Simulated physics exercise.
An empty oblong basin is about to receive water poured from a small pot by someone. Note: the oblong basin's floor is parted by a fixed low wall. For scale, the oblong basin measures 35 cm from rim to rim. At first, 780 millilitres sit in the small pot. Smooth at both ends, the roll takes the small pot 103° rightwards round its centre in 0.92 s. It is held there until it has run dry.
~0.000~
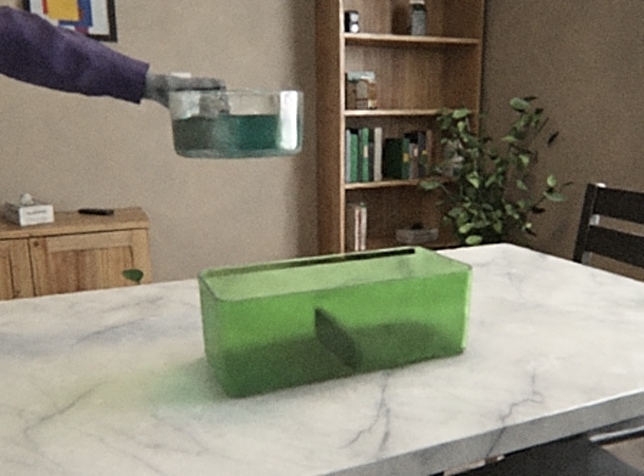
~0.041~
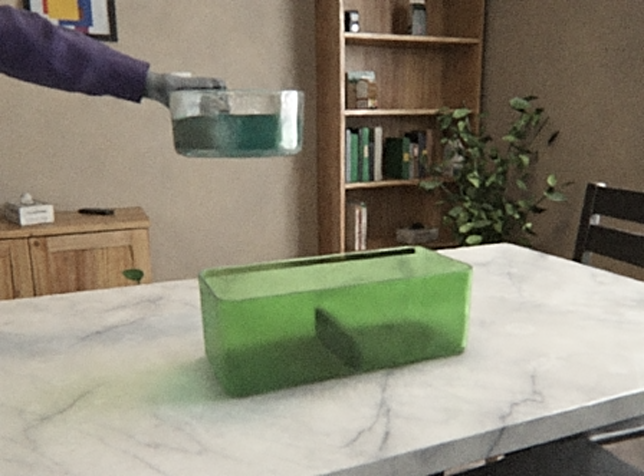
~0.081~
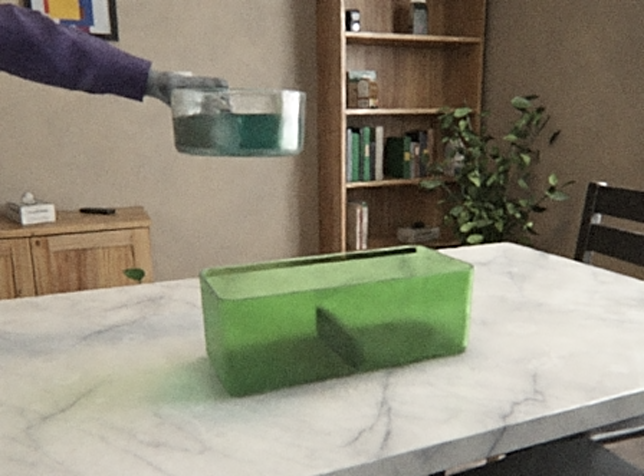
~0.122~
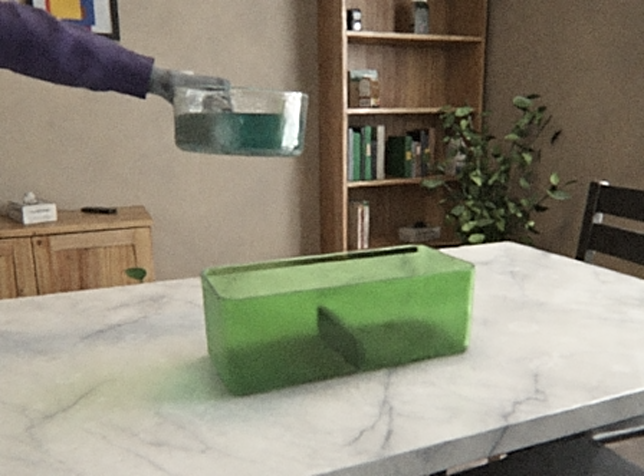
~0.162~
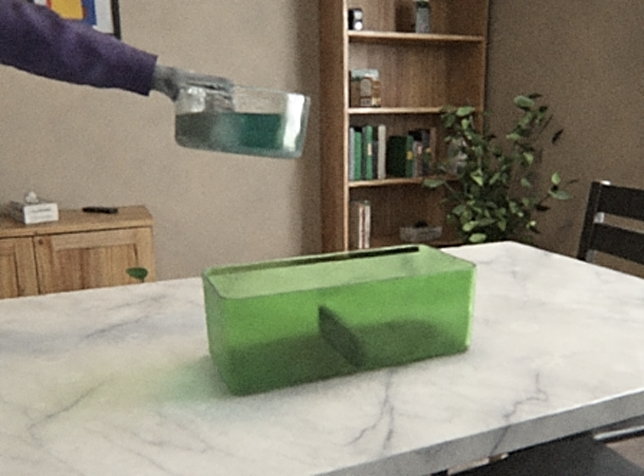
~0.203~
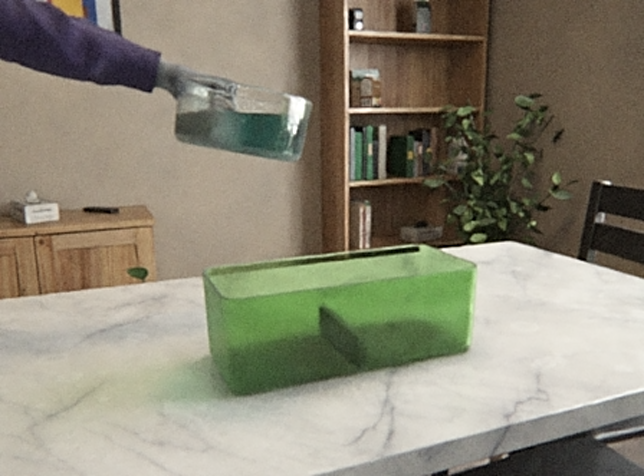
At the start, a purple-sleeved arm holds a small clear pot of teal liquid level above an oblong green basin on a marble table. The hand then slowly tilts the pot slightly to the right, its right side dipping while the liquid stays inside and the basin remains still.
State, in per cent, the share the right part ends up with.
The right part ends up with roughly 61 %.
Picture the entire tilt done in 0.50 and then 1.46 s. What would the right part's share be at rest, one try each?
About 50 %, then about 70 %.
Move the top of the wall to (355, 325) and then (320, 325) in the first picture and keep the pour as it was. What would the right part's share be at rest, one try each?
35 % and 75 %.
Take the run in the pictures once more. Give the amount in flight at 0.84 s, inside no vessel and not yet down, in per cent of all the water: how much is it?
About 16 per cent.
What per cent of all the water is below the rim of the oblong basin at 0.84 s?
I'd put it at roughly 74 per cent.
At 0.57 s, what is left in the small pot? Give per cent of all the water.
Around 56 in a hundred.
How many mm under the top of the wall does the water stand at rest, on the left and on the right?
For the left, around 32 mm; for the right, around 24 mm.
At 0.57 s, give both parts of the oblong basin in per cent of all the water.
Left side near 1, right side near 2.
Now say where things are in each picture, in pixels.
In the first frame, tilt 0°; pouring edge (298, 96); surface from (174, 118) to (295, 116); the oblong basin's rim runs from (207, 287) to (446, 258); the wall's top is at (336, 323).
In the second frame, tilt 1°; pouring edge (299, 96); surface from (174, 118) to (295, 116).
In the third frame, tilt 2°; pouring edge (300, 97); surface from (175, 117) to (296, 116).
In the fourth frame, tilt 4°; pouring edge (302, 99); surface from (176, 115) to (297, 116).
In the fifth frame, tilt 8°; pouring edge (305, 103); surface from (178, 114) to (299, 116).
In the sixth frame, tilt 12°; pouring edge (306, 107); surface from (178, 114) to (301, 117).
Then, 0.57 s in, the tilt is 70° and 56 per cent is still to pour, 1 is left of the wall and 2 right of it.
Then, 0.84 s in, the tilt is 101° and 11 per cent is still to pour, 15 is left of the wall and 59 right of it.
Then, 1.12 s in, the tilt is 103° and 1 per cent is still to pour, 35 is left of the wall and 60 right of it.
Then, 1.42 s in, the tilt is 103° and 0 per cent is still to pour, 38 is left of the wall and 61 right of it.
Finally, 38 per cent lies left of the wall, 61 right of it and 2 outside.
